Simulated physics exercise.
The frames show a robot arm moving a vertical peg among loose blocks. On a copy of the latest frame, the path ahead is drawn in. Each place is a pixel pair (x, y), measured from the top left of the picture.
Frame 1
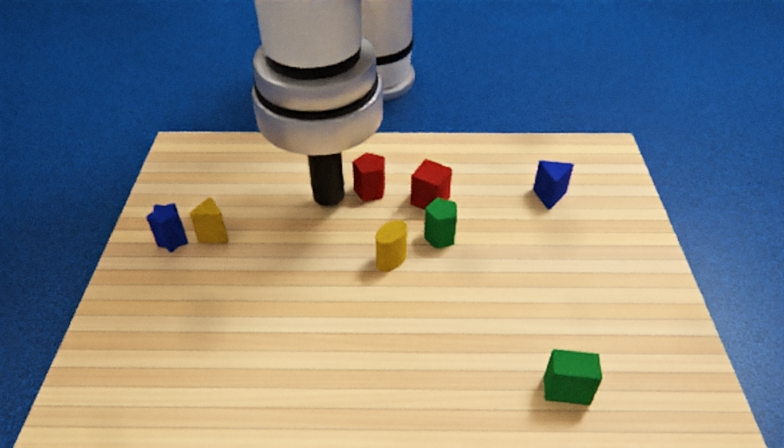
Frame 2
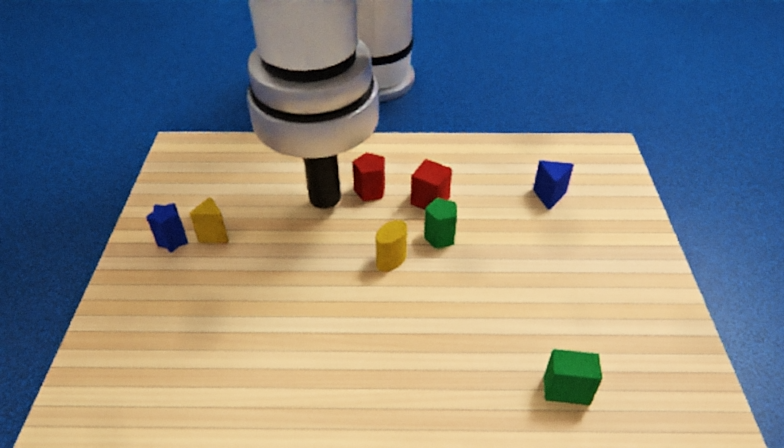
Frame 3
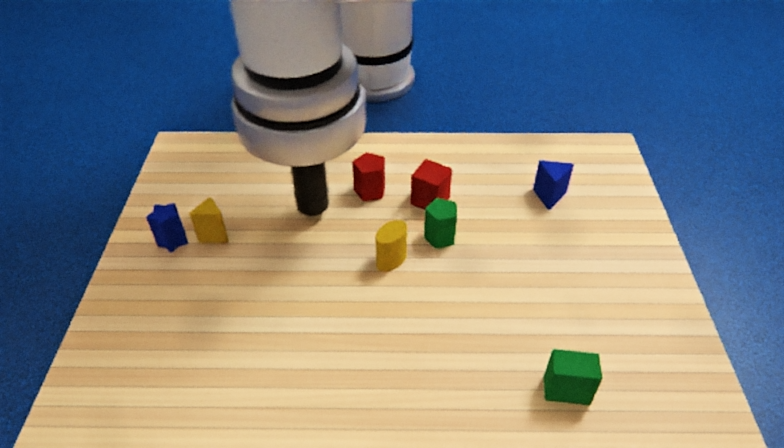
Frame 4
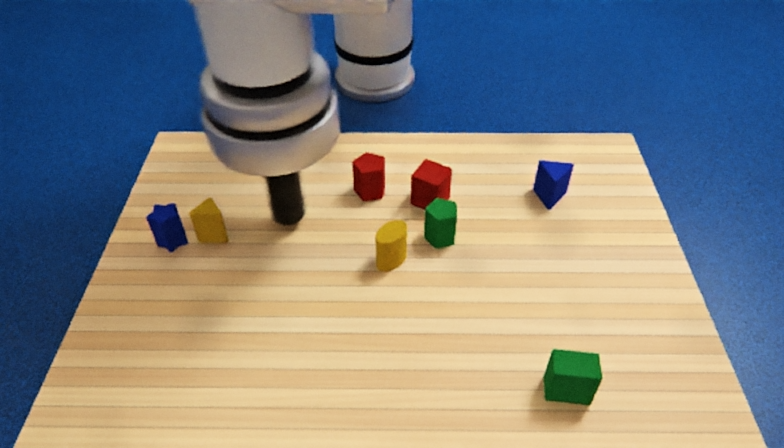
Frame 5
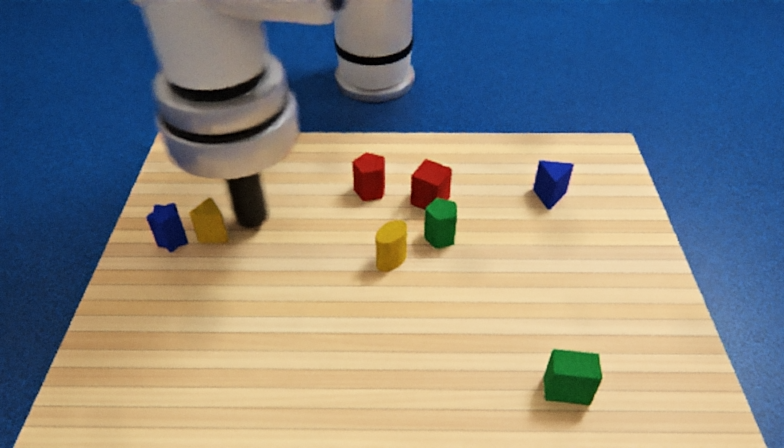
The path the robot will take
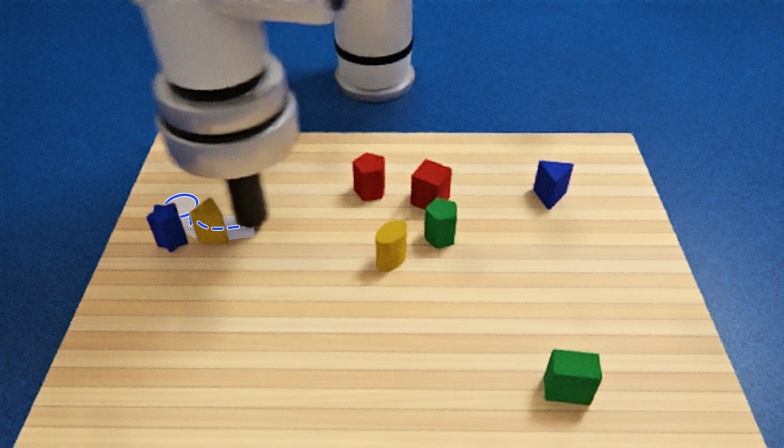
Robot arm moving its black peg left across a wooden board toward a yellow triangle, the scattered coloured blocks staying still.
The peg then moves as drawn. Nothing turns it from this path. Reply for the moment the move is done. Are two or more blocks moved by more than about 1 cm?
That would be a no.
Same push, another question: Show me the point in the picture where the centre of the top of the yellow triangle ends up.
It ends at (180, 216).
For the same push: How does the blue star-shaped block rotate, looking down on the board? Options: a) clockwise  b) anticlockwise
Correct choice: A.
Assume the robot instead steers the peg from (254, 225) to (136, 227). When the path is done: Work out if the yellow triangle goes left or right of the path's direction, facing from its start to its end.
Shifted left.
The line goes from (254, 225) by way of (222, 229) and (197, 221) to (181, 206).
What follows on the original path. Halfway along, peg (205, 220); blue star-shaped block (157, 214), turned 25° clockwise; yellow triangle (180, 216), turned 30° anticlockwise.
At the end, peg (178, 198); blue star-shaped block (157, 214), turned 25° clockwise; yellow triangle (180, 216), turned 30° anticlockwise.
